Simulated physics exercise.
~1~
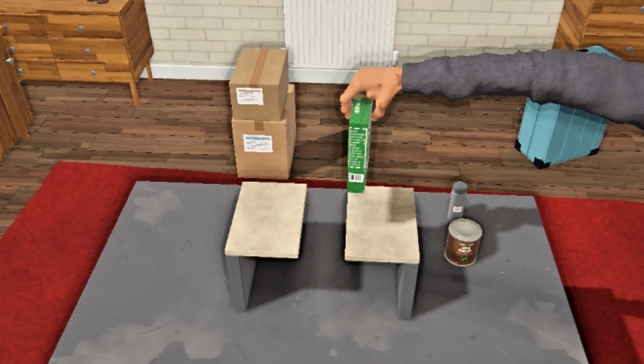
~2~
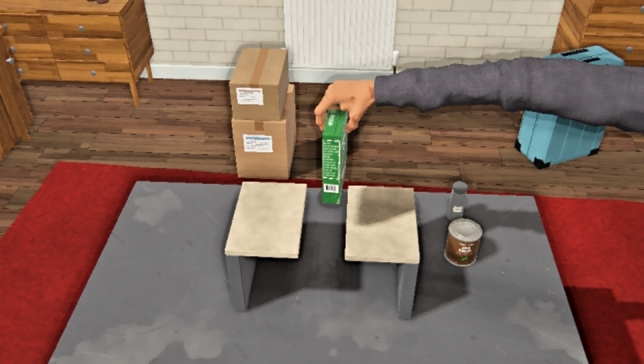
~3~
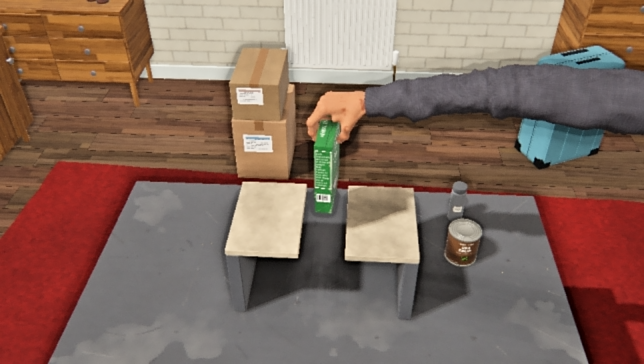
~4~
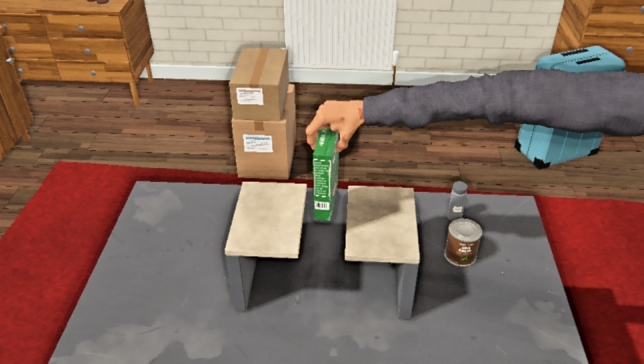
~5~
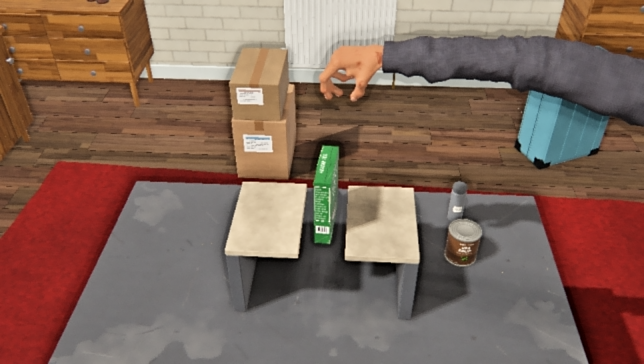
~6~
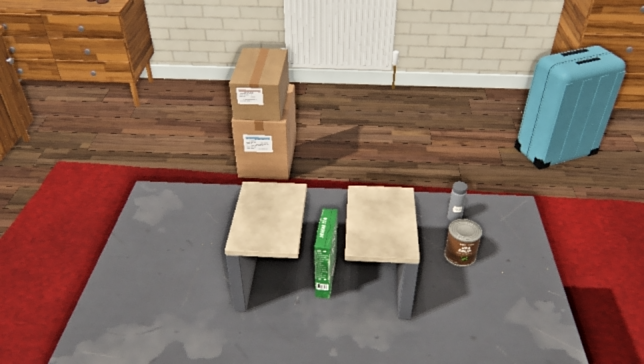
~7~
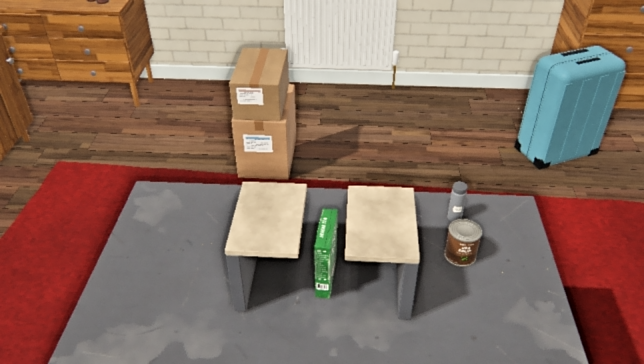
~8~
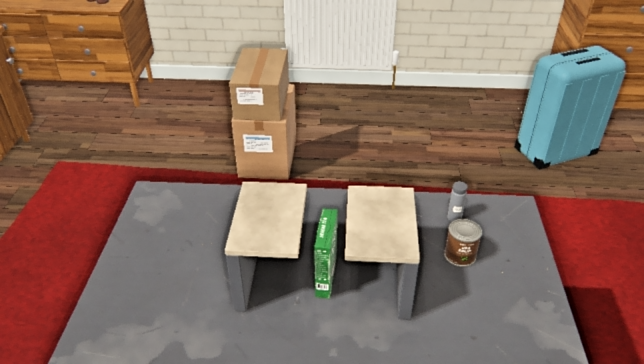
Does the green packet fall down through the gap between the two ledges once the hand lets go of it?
Yes, the green packet goes down the gap between the ledges and comes to rest upright on the table.
